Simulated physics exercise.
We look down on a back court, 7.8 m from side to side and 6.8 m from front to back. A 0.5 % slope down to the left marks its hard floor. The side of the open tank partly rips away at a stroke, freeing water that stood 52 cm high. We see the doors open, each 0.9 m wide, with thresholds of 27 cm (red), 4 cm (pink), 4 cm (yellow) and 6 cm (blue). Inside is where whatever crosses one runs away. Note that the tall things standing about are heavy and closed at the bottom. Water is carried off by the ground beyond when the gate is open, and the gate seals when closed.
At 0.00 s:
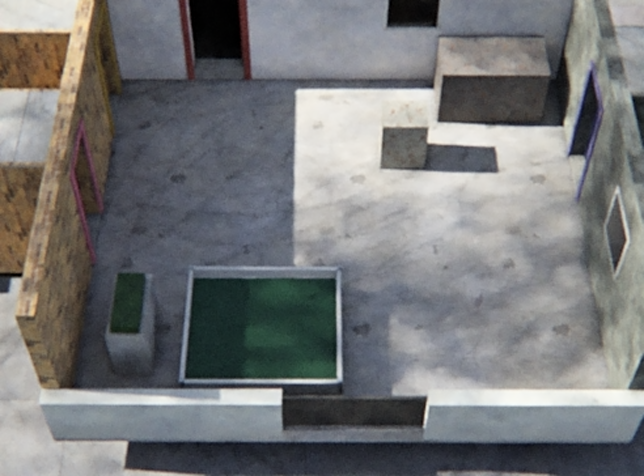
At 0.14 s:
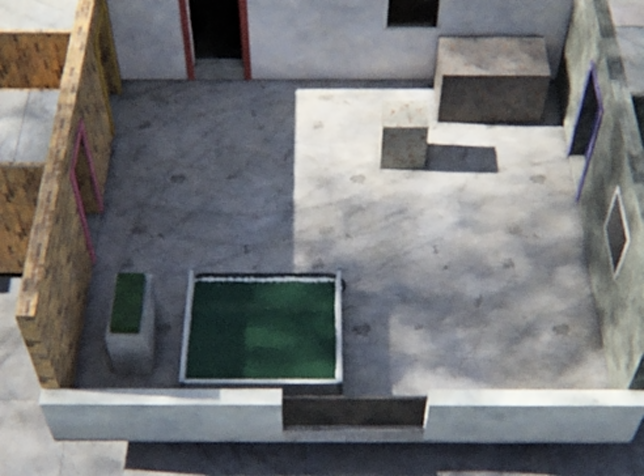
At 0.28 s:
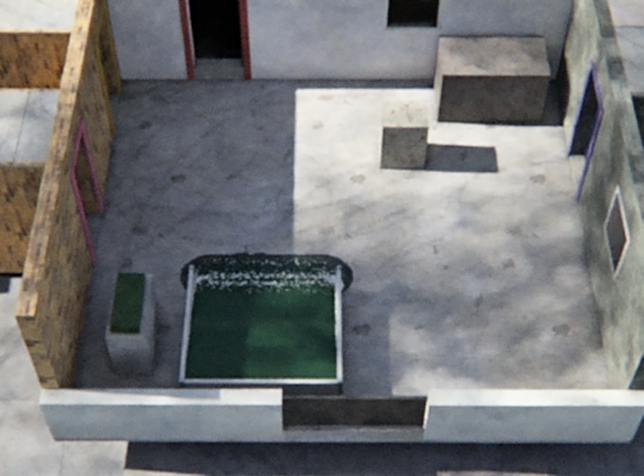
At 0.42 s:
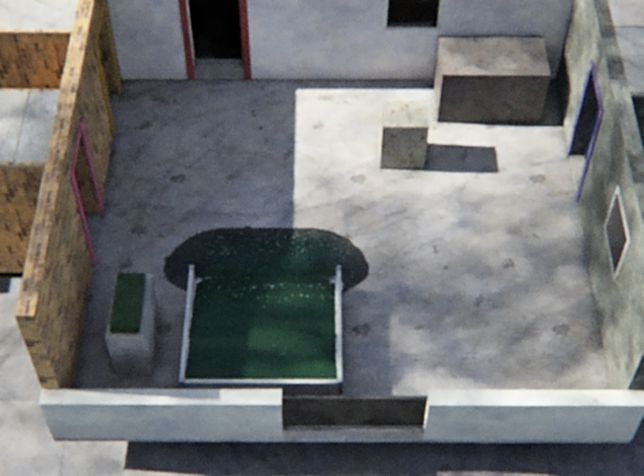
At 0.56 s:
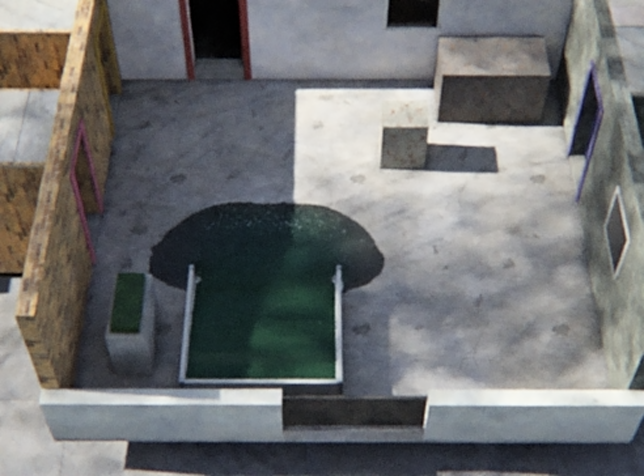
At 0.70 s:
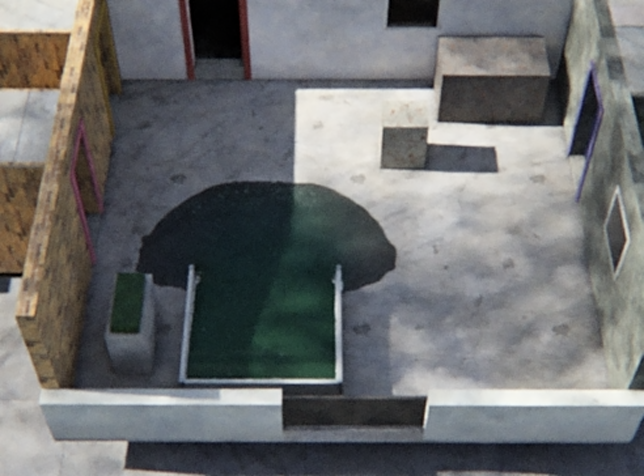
A walled back court with a pale, stained floor is seen from above, its near wall low and the camera still. An open tank of green water with whitish rims sits near the front, a narrow green-topped block to its left and grey blocks toward the back right. The tank's far side gives way, and water pours out with white flecks, spreading across the floor in a widening dark, rounded pool.
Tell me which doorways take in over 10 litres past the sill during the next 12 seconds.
Within those 12 seconds, the red door takes in no more than that; the pink door takes in over 10 litres; the yellow door takes in over 10 litres; the blue door takes in no more than that.
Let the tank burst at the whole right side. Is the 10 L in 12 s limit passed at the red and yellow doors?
Red door doesn't reach it, yellow door surpasses it.
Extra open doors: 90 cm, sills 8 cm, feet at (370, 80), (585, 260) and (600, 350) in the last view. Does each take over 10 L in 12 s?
Taking them in order, the first gets enough, the second too little and the third too little.
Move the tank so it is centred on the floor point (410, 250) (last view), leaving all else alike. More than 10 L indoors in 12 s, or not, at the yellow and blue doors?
Yellow gets more than that, blue gets more than that.
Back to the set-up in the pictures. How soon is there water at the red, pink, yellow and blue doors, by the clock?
Red = 1.6 s, pink = 1.8 s, yellow = 2.2 s, blue = 3.8 s.
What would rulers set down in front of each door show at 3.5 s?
You'd get red at 18 cm, pink at 3 cm, yellow at 18 cm, and blue at 0 cm.
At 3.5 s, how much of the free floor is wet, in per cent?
Covered: Roughly 55 per cent.
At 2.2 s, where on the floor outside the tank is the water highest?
In the final picture, near (262, 86).
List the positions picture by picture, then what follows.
The first picture shows still water, 52 cm deep, in the open tank at (263, 326).
In the second picture, water pours out on the open tank's far side and has run 1.2 m, to (342, 288); typically 7 cm deep outside, 52 cm at the open tank's back.
In the third picture, water pours out on the open tank's far side and has run 1.3 m, to (346, 273); typically 10 cm deep outside, 52 cm at the open tank's back.
In the fourth picture, water pours out on the open tank's far side and has run 1.6 m, to (174, 263); typically 8 cm deep outside, 52 cm at the open tank's back.
In the fifth picture, water pours out on the open tank's far side and has run 1.9 m, to (212, 210); typically 7 cm deep outside, 50 cm at the open tank's back.
In the sixth picture, the front is at (214, 191), 2.3 m from the gap on the open tank's far side; 6.1 m2 of floor is under water; 44 cm left at the back of the open tank.
After 1.4 s water covers 35 % of the floor and is deepest (22 cm) near (230, 282); red door not reached, pink door not reached, yellow door not reached, blue door not reached.
After 2.2 s water covers 45 % of the floor and is deepest (24 cm) near (262, 86); red door 21 cm at the sill, 0 L in, pink door 4 cm at the sill, 0 L in, yellow door not reached, blue door not reached.
After 3.5 s water covers 55 % of the floor and is deepest (26 cm) near (162, 86); red door 18 cm at the sill, 0 L in, pink door 3 cm at the sill, 1 L in, yellow door 18 cm at the sill, 24 L in, blue door not reached.
After 7.0 s water covers 75 % of the floor and is deepest (10 cm) near (407, 138); red door 8 cm at the sill, 0 L in, pink door 7 cm at the sill, 4 L in, yellow door 10 cm at the sill, 182 L in, blue door 4 cm at the sill, 0 L in.
After 12.0 s water covers 100 % of the floor and is deepest (10 cm) near (360, 415); red door 5 cm at the sill, 0 L in, pink door 7 cm at the sill, 18 L in, yellow door 6 cm at the sill, 225 L in, blue door 1 cm at the sill, 0 L in.
